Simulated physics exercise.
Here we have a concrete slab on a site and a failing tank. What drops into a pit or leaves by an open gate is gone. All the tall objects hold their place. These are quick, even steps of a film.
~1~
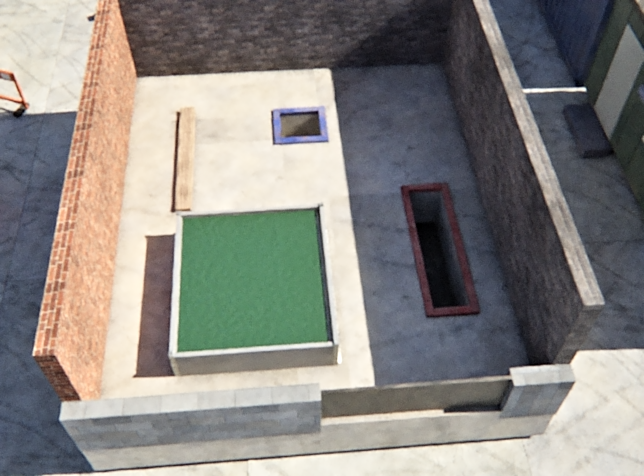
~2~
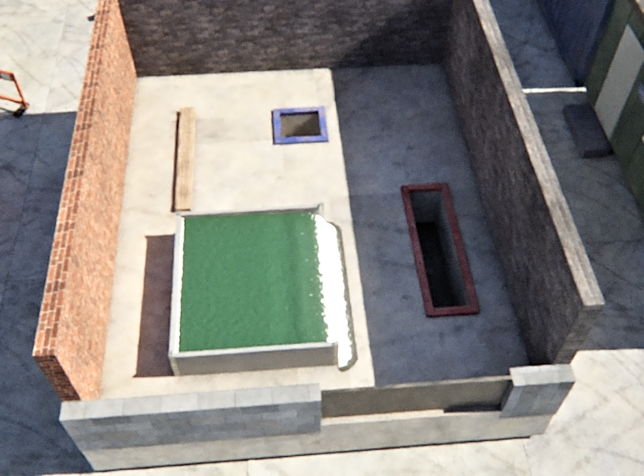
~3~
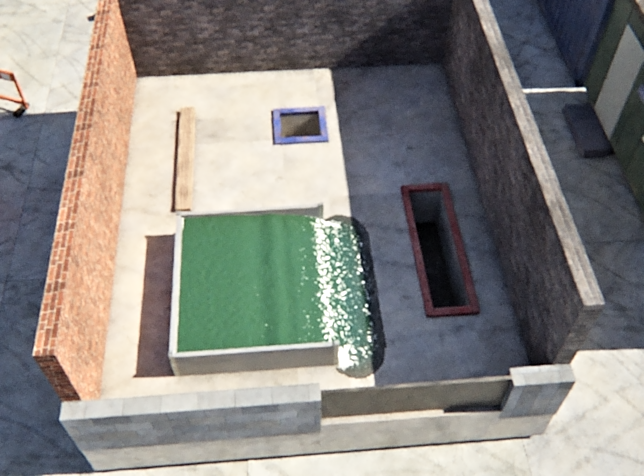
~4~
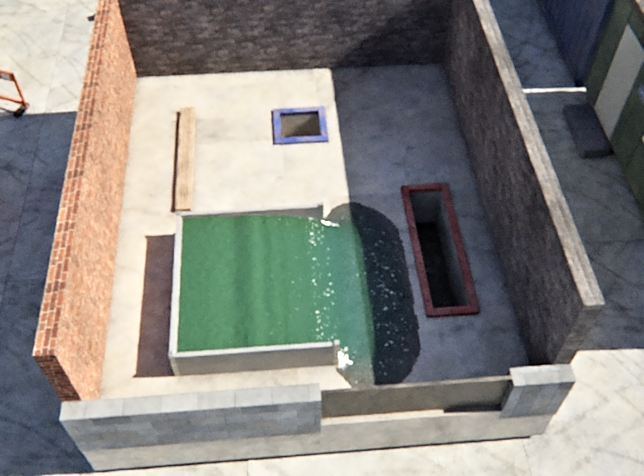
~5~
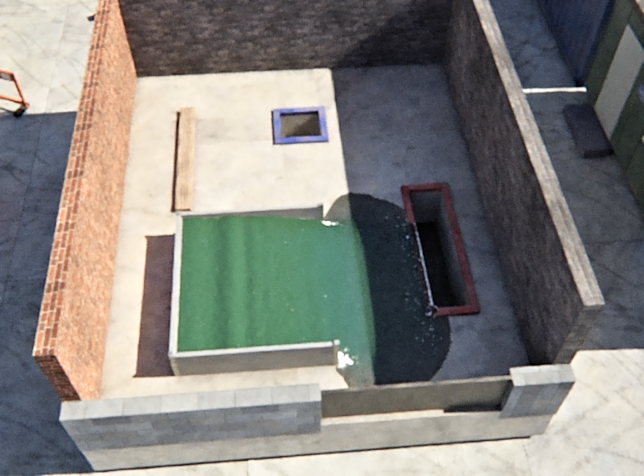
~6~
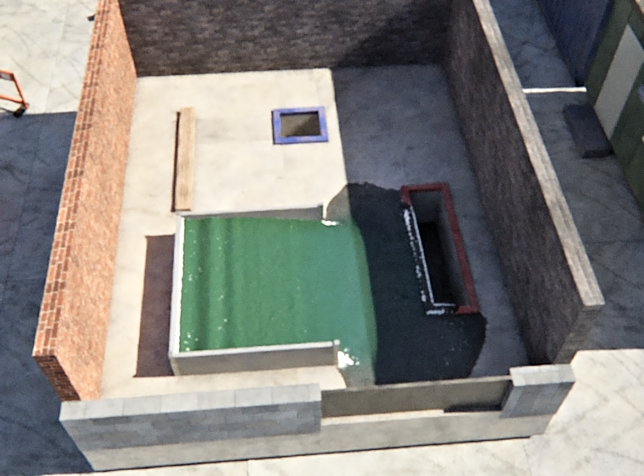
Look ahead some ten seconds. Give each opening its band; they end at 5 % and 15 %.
The gate takes less than 5 %; the red pit takes more than 15 %; the blue pit takes less than 5 %.
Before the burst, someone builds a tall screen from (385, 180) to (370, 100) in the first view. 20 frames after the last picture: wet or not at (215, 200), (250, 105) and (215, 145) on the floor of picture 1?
One after the other: No water, dry, clear.
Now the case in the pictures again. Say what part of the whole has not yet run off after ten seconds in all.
I make it 52 per cent.
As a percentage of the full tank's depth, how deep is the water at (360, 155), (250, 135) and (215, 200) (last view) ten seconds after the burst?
In turn 6, 2 and 0 in a hundred.
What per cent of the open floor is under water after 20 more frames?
Close to 35 %.
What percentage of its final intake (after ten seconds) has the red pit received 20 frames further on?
Close to 80 %.
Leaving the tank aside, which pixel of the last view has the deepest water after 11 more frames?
Near (490, 382).
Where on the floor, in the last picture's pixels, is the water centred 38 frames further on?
Close to (372, 252).
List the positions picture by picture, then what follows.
In the first frame, still water in the tank at (253, 277).
In the second frame, water pours out at (326, 284) and has run to (346, 365).
In the third frame, the front is at (364, 371), out from the gap at (326, 286).
In the fourth frame, the front is at (392, 377), out from the gap at (326, 286).
In the fifth frame, water pours out at (326, 287) and has run to (395, 211).
In the sixth frame, water pours out at (326, 286) and has run to (478, 336).
A moment on, water covers 20 % of the floor; the gate 0 %, the red pit 11 %, the blue pit 0 %.
Next, water covers 25 % of the floor; the gate 0 %, the red pit 24 %, the blue pit 0 %.
Then, water covers 35 % of the floor; the gate 0 %, the red pit 38 %, the blue pit 0 %.
Later, water covers 55 % of the floor; the gate 0 %, the red pit 46 %, the blue pit 0 %.
In the end, water covers 80 % of the floor; the gate 0 %, the red pit 48 %, the blue pit 0 %.
